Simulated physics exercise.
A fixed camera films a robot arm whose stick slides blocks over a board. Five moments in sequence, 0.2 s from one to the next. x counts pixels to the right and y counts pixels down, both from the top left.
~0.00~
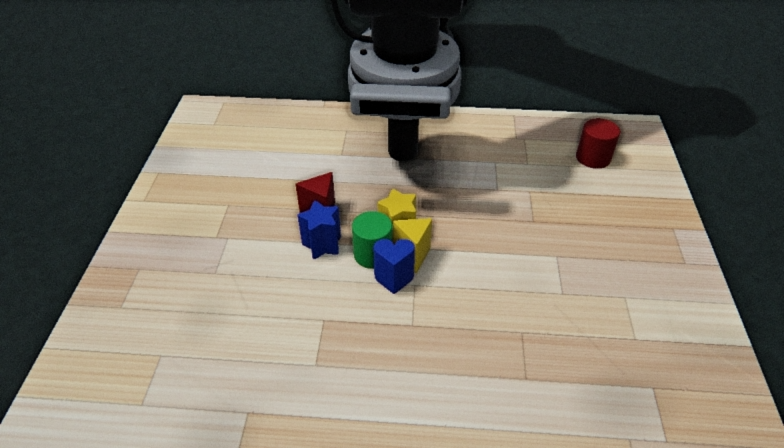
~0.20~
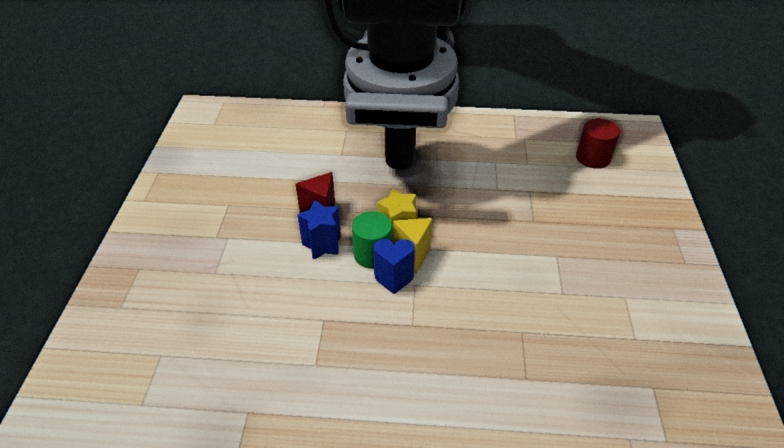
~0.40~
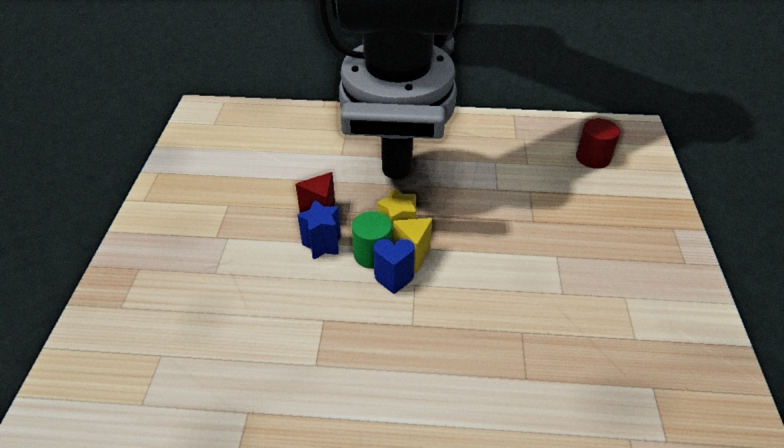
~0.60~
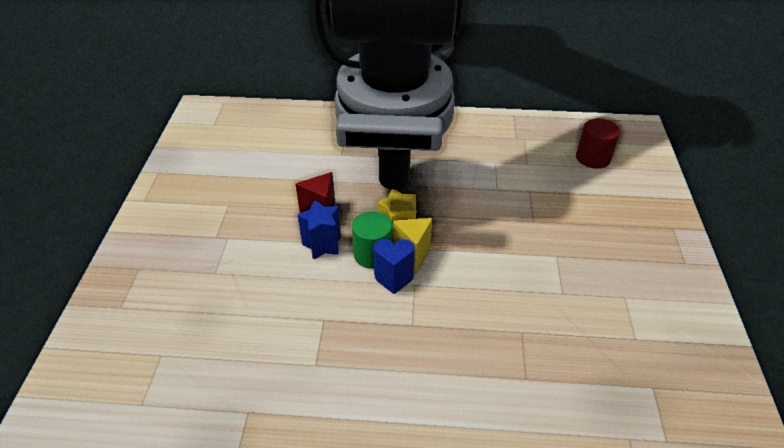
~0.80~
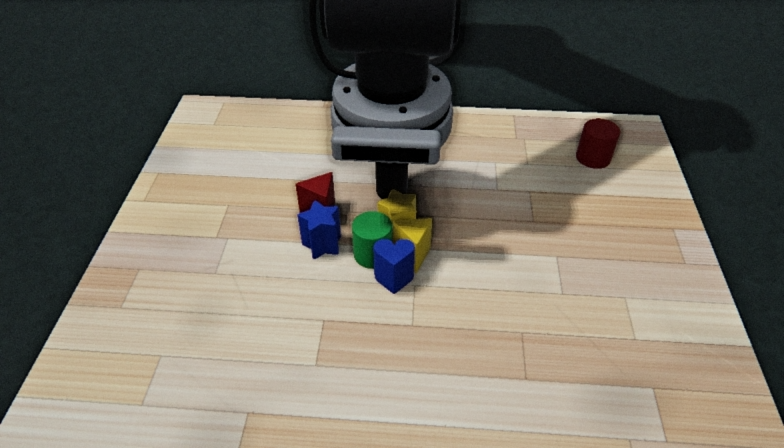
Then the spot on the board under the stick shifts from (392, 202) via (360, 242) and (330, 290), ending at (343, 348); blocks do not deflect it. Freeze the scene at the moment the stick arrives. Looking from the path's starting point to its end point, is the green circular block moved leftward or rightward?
With start-to-end as forward, it shifts left.
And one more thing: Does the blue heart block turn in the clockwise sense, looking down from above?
I'd say no.
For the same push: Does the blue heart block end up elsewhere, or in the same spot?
Shifted out of place.
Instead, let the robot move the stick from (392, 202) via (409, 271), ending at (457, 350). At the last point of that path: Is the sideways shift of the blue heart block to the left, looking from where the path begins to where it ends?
I expect not.
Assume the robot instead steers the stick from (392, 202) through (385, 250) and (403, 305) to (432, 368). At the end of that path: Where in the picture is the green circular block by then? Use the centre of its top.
In the picture, that point is around (356, 263).
The first path, step by step. One third of the way, stick (359, 233); green circular block (366, 239); blue heart block (398, 256), turned 30° anticlockwise; yellow star (398, 212), turned 10° anticlockwise.
Two thirds of the way, stick (329, 281); blue star (315, 219), turned 40° clockwise; green circular block (363, 274); blue heart block (403, 260), turned 55° anticlockwise; yellow star (398, 212), turned 10° anticlockwise.
At the end, stick (342, 339); blue star (315, 219), turned 40° clockwise; green circular block (372, 291); blue heart block (403, 260), turned 55° anticlockwise; yellow star (398, 212), turned 10° anticlockwise.
